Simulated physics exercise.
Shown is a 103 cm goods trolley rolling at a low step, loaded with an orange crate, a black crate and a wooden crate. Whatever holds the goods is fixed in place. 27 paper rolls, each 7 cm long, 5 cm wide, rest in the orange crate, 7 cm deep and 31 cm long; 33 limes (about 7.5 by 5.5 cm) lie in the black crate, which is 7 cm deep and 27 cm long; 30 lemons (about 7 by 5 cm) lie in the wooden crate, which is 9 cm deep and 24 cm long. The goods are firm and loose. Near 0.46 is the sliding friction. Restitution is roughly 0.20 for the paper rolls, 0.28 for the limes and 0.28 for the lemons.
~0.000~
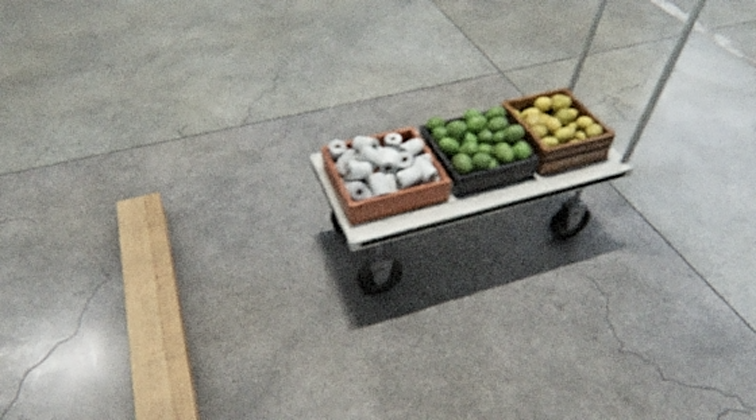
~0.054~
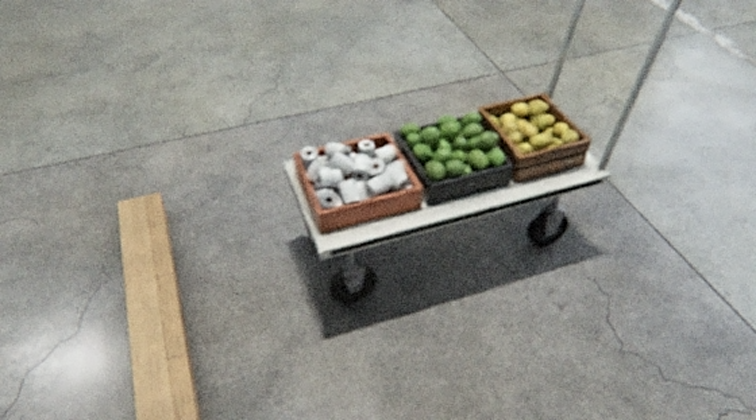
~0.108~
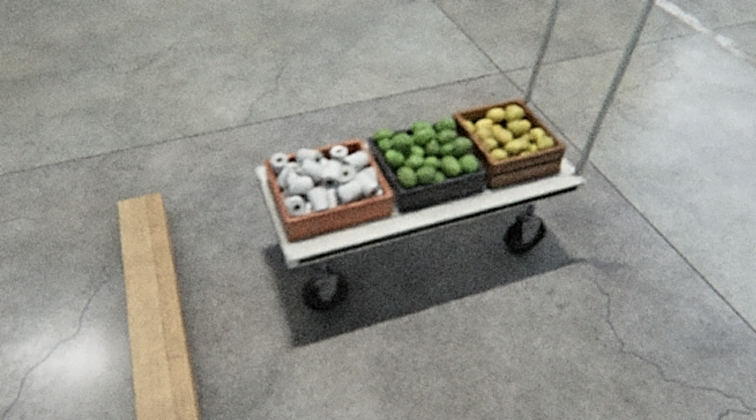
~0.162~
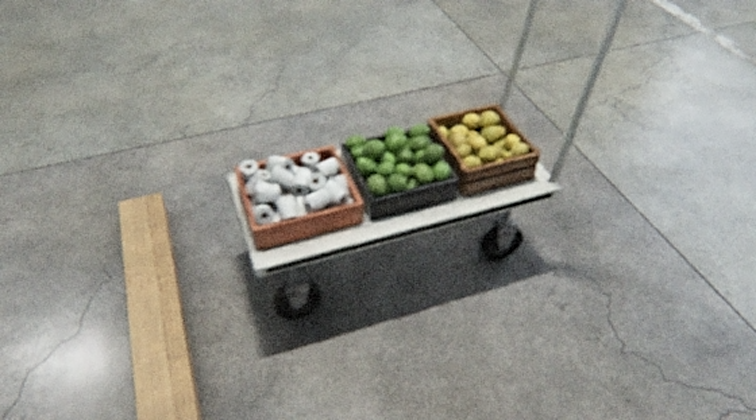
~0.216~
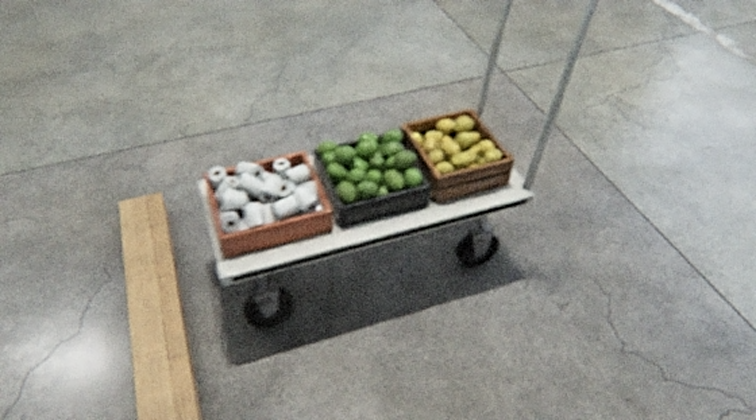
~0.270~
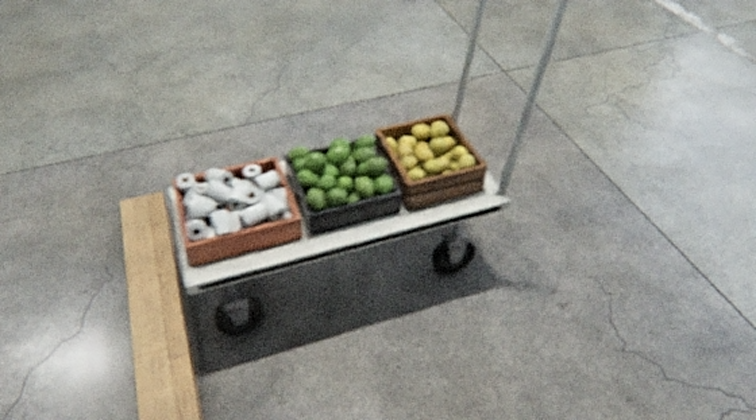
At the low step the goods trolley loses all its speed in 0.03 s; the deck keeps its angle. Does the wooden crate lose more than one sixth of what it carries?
No.
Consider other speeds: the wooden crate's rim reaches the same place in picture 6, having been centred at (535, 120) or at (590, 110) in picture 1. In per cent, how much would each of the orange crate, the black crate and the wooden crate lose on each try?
Orange crate 10 then 30, black crate 20 then 40, wooden crate 0 then 0 per cent.
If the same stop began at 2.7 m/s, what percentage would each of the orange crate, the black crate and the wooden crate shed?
In that case the orange crate sheds 40 per cent of its load, the black crate 50 per cent, and the wooden crate 0 per cent.
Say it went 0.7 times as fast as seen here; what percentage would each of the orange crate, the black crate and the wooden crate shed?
Orange crate 10, black crate 10, wooden crate 0 per cent.
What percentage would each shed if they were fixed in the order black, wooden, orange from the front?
With that order the orange crate sheds 10 per cent of its load, the black crate 30 per cent, and the wooden crate 0 per cent.
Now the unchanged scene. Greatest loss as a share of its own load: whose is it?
Answer: The black crate.
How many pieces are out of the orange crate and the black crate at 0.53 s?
Estimate at that time - orange crate 4, black crate 8, give or take.
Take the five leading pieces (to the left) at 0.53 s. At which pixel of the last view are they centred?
At about (123, 236).
After 0.31 s, the wheels strike.
After 0.41 s, orange crate 25 in, 2 out, black crate 30 in, 3 out and wooden crate 30 in, 0 out.
After 0.53 s, orange crate 23 in, 4 out, black crate 26 in, 7 out and wooden crate 30 in, 0 out.
After 0.76 s, orange crate 22 in, 5 out, black crate 24 in, 9 out and wooden crate 30 in, 0 out.
Outcome (at 1.26 s), orange crate 22 in, 5 out, black crate 23 in, 10 out and wooden crate 30 in, 0 out. Asked share, 0 of 30, 0 per cent.
